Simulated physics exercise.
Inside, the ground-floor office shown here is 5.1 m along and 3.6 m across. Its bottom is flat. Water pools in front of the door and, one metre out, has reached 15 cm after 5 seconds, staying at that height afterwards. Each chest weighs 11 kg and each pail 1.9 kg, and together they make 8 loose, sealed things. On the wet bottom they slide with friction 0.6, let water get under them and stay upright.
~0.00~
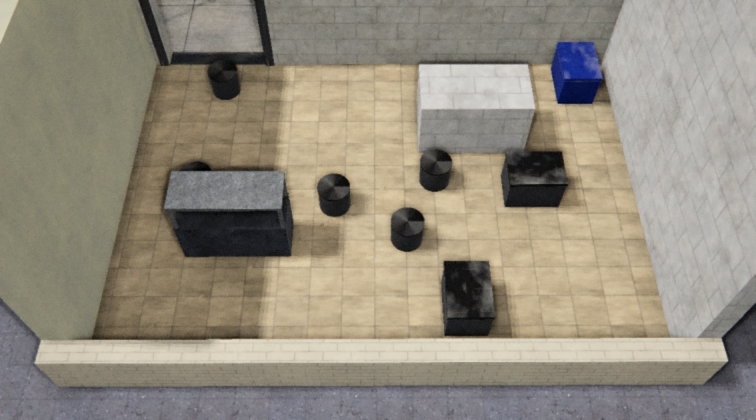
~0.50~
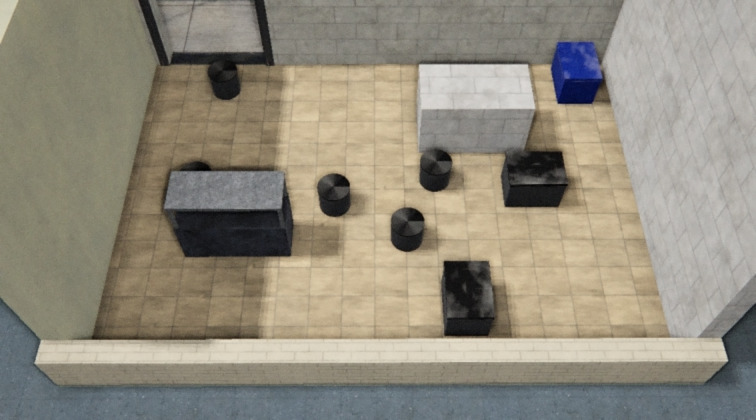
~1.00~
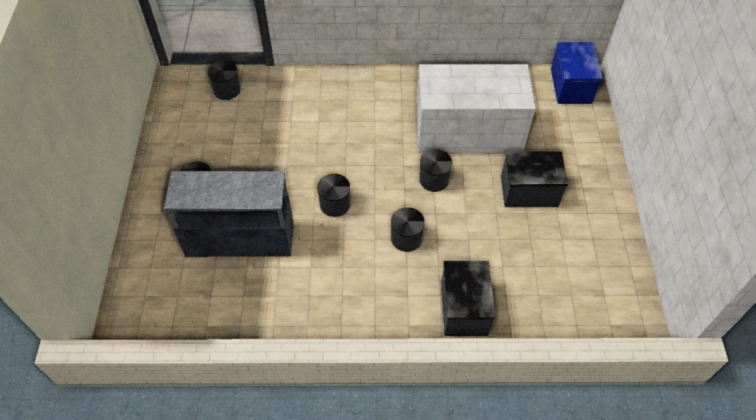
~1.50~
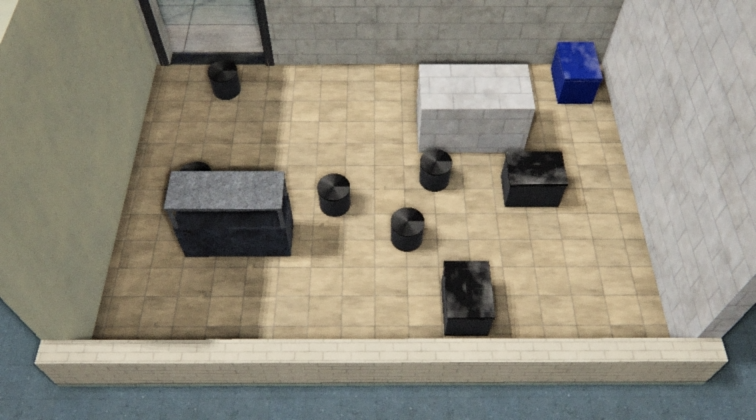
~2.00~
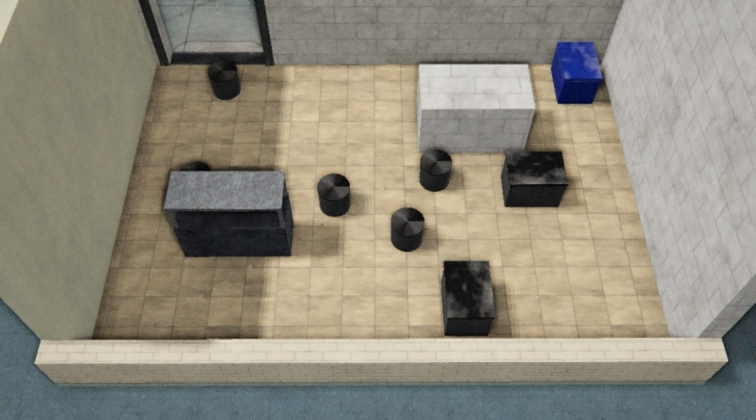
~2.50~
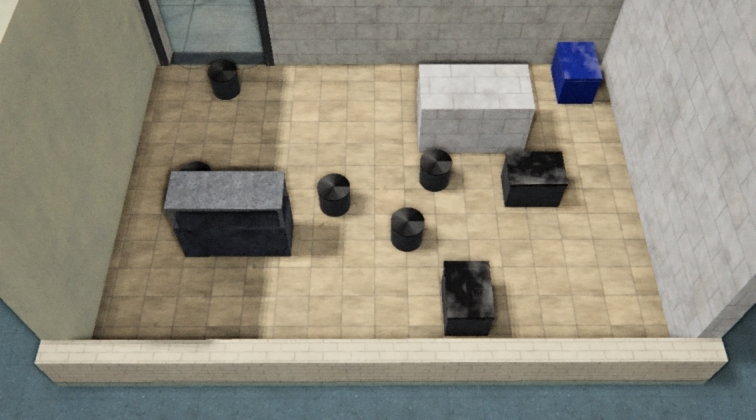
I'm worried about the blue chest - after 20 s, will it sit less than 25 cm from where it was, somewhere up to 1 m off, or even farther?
Even farther than 1 m.
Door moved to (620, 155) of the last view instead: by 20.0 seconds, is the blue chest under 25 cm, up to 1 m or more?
That would leave the blue chest a long way off.
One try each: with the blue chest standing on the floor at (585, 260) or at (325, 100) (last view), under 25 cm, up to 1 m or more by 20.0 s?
Respectively, it ends up distant and shifts somewhat.
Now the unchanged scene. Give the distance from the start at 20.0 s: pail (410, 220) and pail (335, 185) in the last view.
Respectively 200 and 250 centimetres.
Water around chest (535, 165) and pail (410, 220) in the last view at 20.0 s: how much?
I'd put it at 8 cm and 9 cm respectively.
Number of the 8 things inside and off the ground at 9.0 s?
Count at that moment: 4.
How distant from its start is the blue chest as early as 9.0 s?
Some 0 cm from the start.
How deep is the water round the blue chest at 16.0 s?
About 7 cm.
After 4.0 s the blue chest is near (580, 60), 0.0 m from its start, aground; 0 afloat.
After 9.0 s the blue chest is near (580, 60), 0.0 m from its start, aground; 4 afloat.
After 16.0 s the blue chest is near (552, 55), 0.3 m from its start, afloat; 8 afloat.
After 20.0 s the blue chest is near (381, 63), 2.1 m from its start, afloat; 8 afloat.
